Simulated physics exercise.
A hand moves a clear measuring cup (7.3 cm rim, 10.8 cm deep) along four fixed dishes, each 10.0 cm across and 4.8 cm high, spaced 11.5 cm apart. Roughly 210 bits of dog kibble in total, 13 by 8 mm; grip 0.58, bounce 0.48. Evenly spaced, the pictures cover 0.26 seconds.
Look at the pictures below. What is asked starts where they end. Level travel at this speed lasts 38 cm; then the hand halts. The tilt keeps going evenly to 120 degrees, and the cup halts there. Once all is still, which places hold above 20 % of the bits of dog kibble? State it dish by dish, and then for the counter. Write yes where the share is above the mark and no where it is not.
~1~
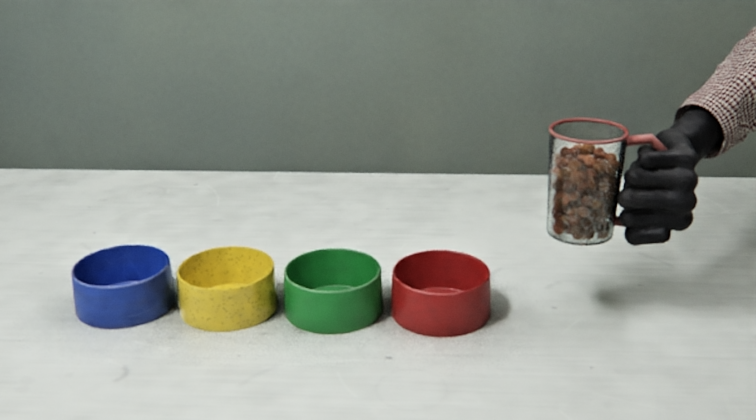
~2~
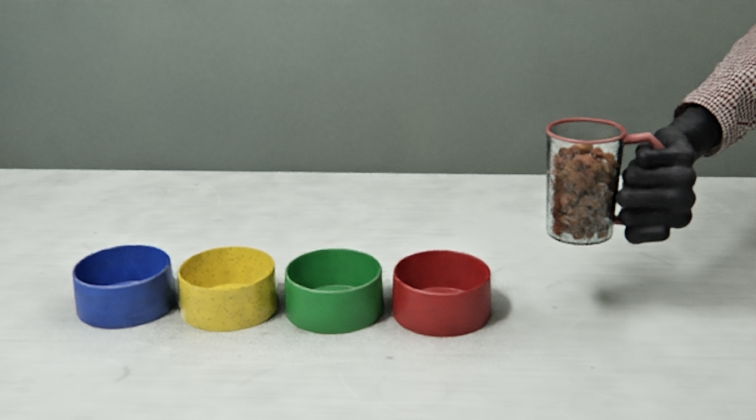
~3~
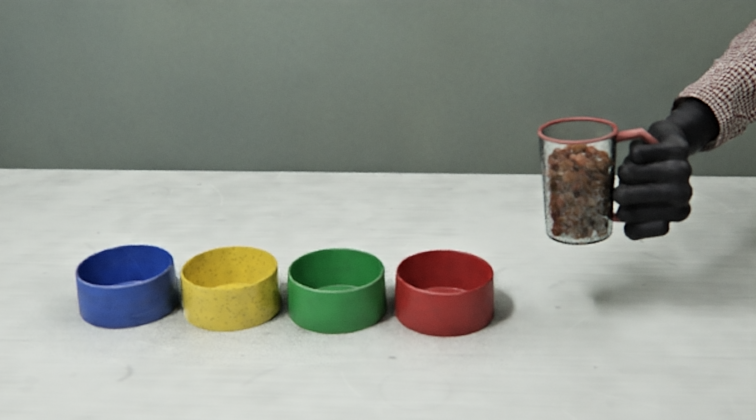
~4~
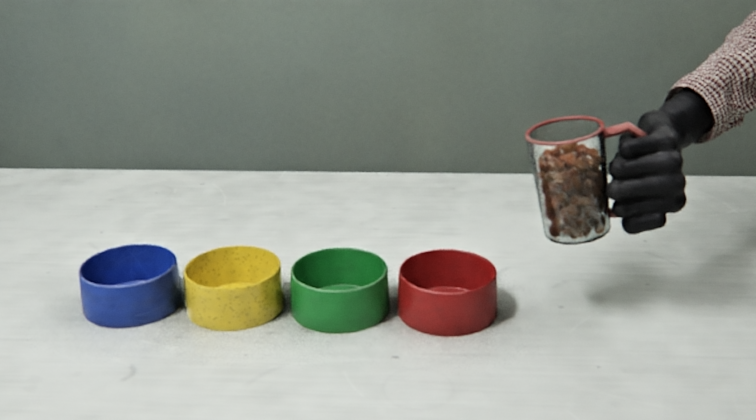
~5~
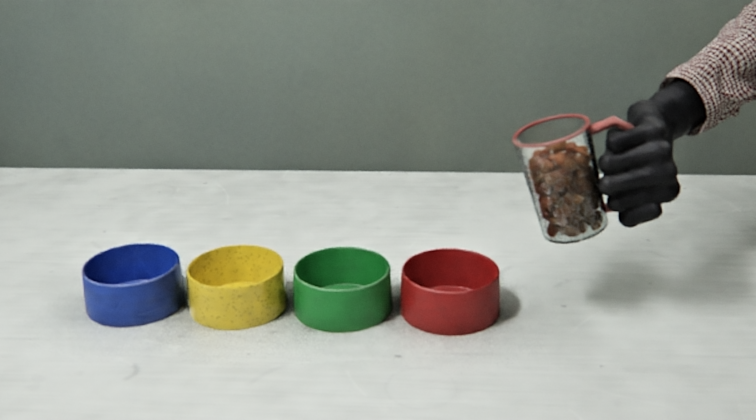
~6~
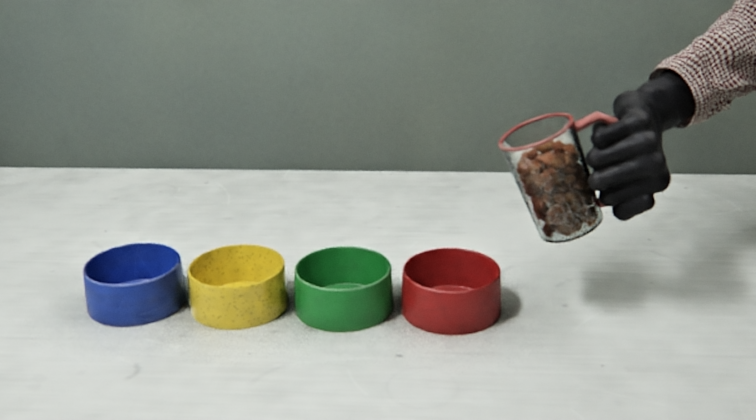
Red dish: No, blue dish: No, green dish: Yes, yellow dish: Yes, counter: No.
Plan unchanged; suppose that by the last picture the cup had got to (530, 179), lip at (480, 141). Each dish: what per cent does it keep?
Dish by dish: Red 0 percent, blue 70 percent, green 0 percent, yellow 0 percent.
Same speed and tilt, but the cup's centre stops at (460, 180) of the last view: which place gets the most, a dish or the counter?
Result: Largest portion at counter.
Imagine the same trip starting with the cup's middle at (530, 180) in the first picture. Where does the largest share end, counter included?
The largest share ends at yellow.
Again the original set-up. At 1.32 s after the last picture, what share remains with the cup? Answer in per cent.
That would be some 10 per cent.
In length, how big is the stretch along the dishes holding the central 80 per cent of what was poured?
It spans roughly 14 centimetres along the row.
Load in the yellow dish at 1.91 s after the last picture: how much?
Estimate: Near 60 %.
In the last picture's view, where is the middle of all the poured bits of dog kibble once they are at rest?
Close to pixel (254, 293).
Then, 0.80 s after the last picture, tilt 110 degrees; cup holds 95 %, green 5 %.
Then, 1.32 s after the last picture, tilt 120 degrees; cup holds 10 %, green 30 %, yellow 50 %.
Then, 1.91 s after the last picture, tilt 120 degrees; cup holds 0 %, green 30 %, yellow 60 %.
In the end, red 0 %, blue 0 %, green 30 %, yellow 60 %, counter 10 %.
